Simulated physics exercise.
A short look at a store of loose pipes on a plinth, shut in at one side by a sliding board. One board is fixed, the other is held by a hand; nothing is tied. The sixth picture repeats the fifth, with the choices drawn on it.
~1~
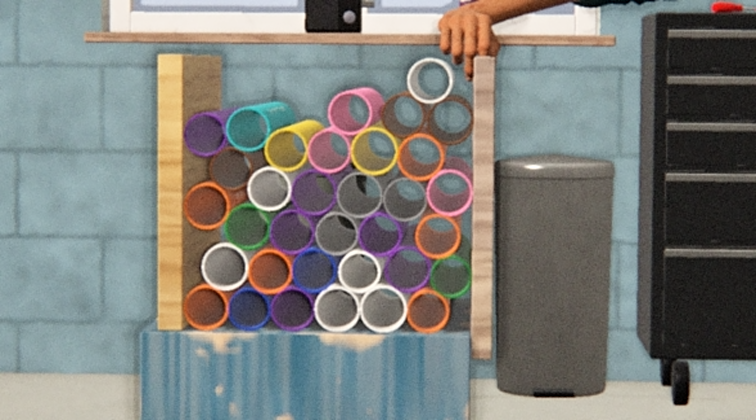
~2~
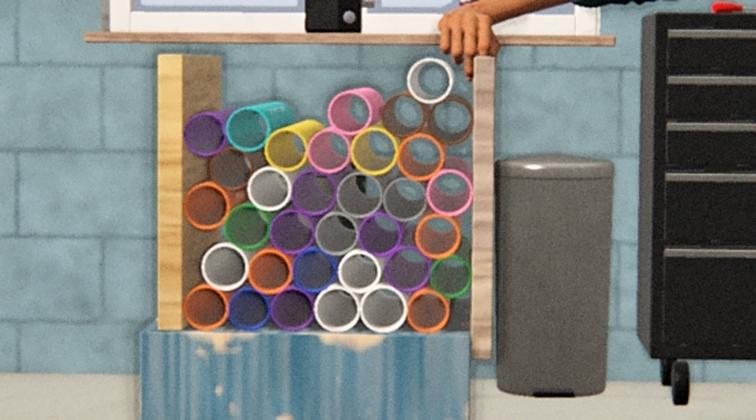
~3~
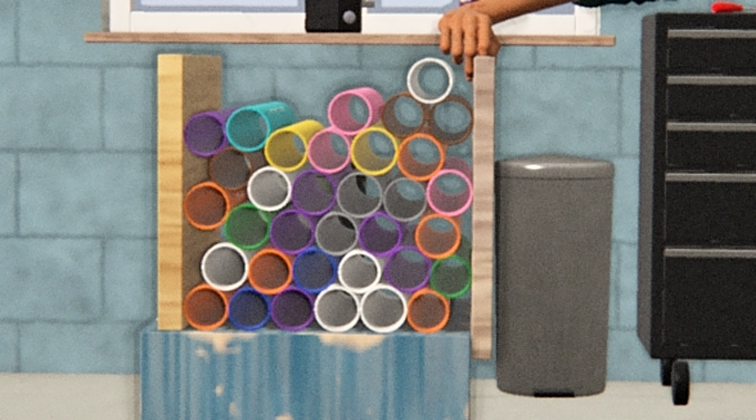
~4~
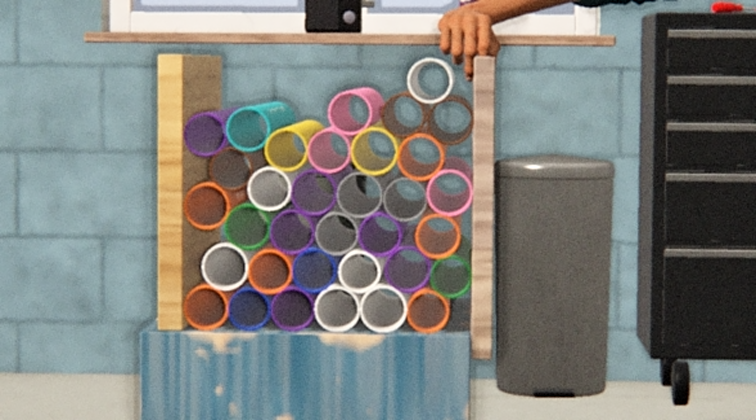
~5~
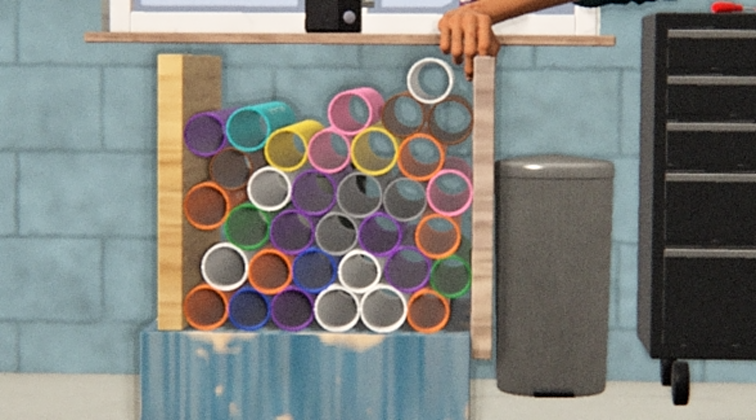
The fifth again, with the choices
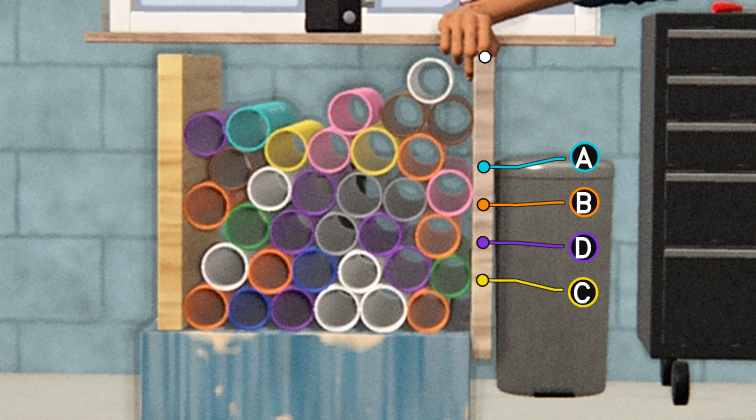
In a workshop with a pale blue block wall, seen straight on from the front, a stack of loose pipes sits on a worn blue plinth beneath a window ledge. Orange, purple, white, grey, green, pink, yellow, teal and brown pipes lie between upright wooden boards, with a grey bin and black drawers at right. A hand rests atop the right board, and nothing visibly moves, the camera included.
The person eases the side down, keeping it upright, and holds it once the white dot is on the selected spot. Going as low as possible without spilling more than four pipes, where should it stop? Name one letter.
The last mark within the limit is B.
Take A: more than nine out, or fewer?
It loses fewer than nine.
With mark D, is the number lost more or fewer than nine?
At D, fewer than nine.
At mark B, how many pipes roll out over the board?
At B the number is two.
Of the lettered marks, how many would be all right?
Two of the four.
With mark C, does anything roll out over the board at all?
Yes.
On the marked copy, A at (484, 167); B at (483, 205); C at (483, 280); D at (483, 242); the white dot at (485, 57).
With B. Early on, top of the board (474, 125).
Further on, top of the board (473, 202).
At the end, top of the board (473, 204), two out over the board.
As for the rest, A none out over the board; C more than four out over the board; D five out over the board.
